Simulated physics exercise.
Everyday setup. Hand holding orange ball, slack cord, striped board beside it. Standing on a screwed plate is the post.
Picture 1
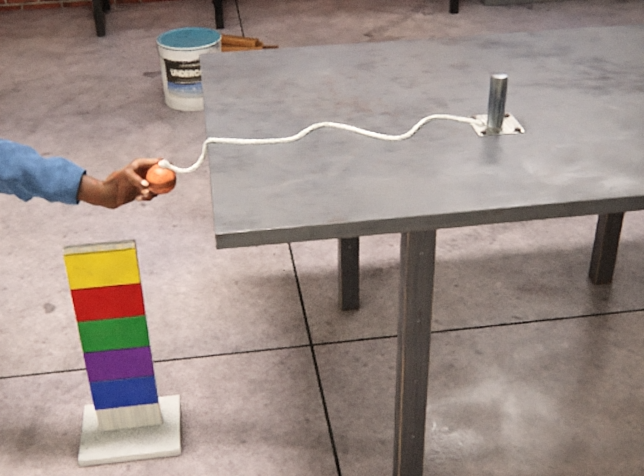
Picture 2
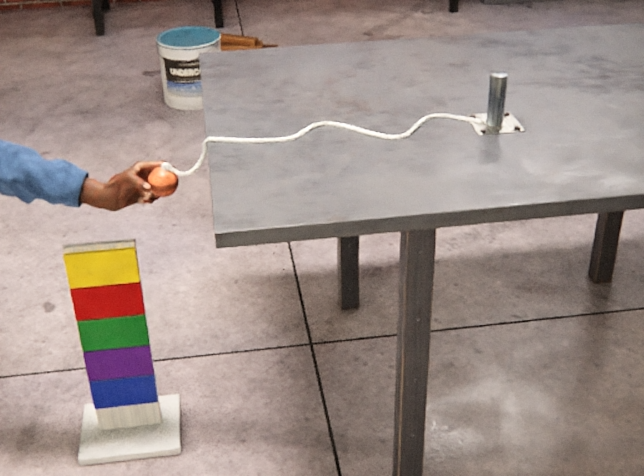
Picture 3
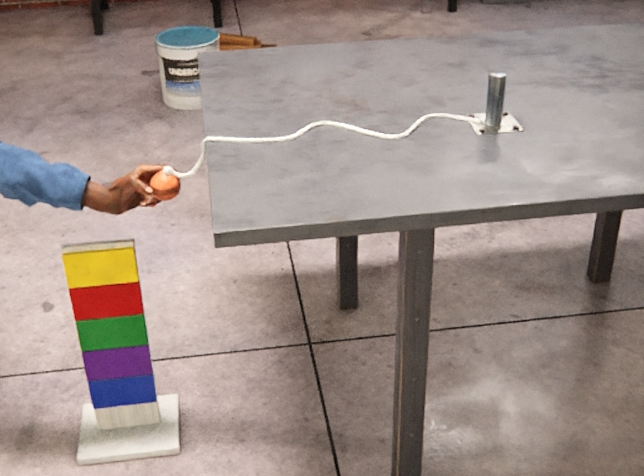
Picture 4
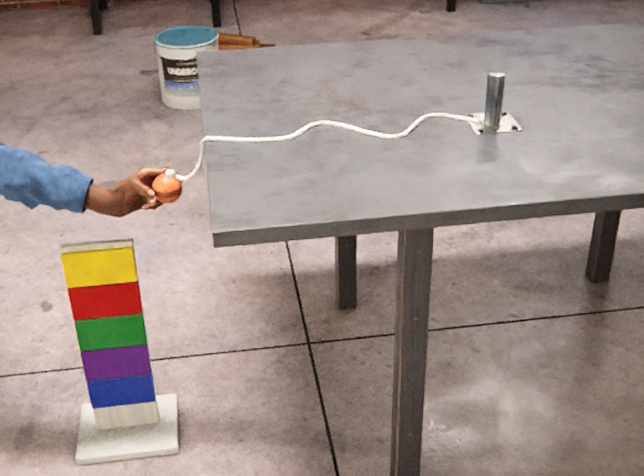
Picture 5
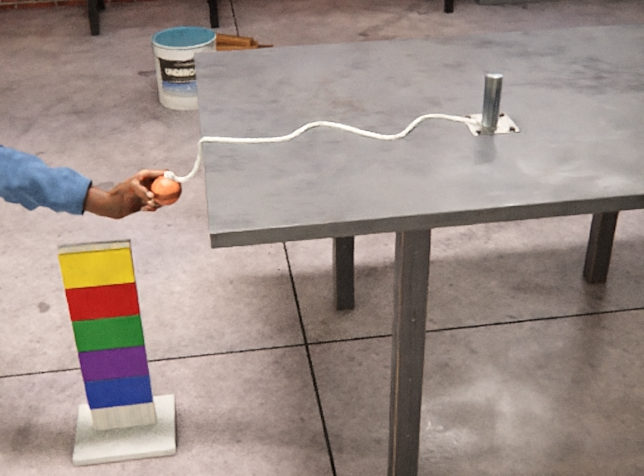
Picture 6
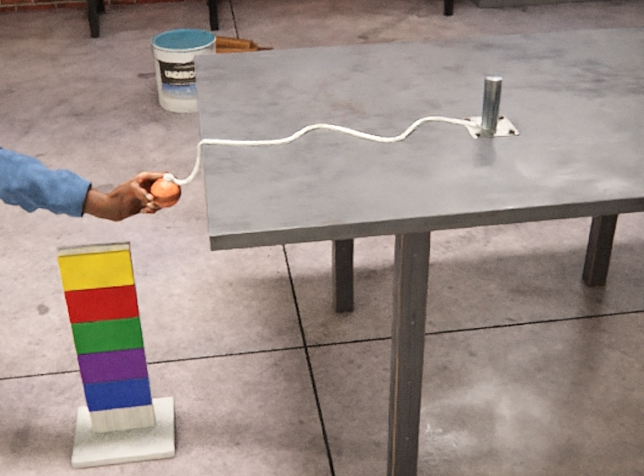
A hand held an orange ball tied to a slack white cord beside a gray table, above a striped board, and shifted only very slightly while the cord stayed loosely curved toward the metal post.
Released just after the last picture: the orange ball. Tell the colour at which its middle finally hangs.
It hangs at yellow.
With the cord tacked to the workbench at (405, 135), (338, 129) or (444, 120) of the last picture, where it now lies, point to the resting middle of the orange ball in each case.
First near (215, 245), then near (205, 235), then near (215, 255).
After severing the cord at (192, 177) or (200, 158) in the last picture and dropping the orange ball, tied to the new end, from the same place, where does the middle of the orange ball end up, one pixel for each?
For the first cut it's about (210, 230), and for the second about (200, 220).
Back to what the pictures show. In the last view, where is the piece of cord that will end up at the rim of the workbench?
It's the point at about (252, 144).
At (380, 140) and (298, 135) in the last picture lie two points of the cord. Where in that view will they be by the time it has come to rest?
Point one to (349, 134), point two to (250, 140).
Soon after, ball near (188, 257); level with yellow.
After that, ball near (231, 264); level with yellow.
And then, ball near (220, 264); level with yellow.
In the end, ball near (214, 265); level with yellow. Its middle rests at the yellow band.
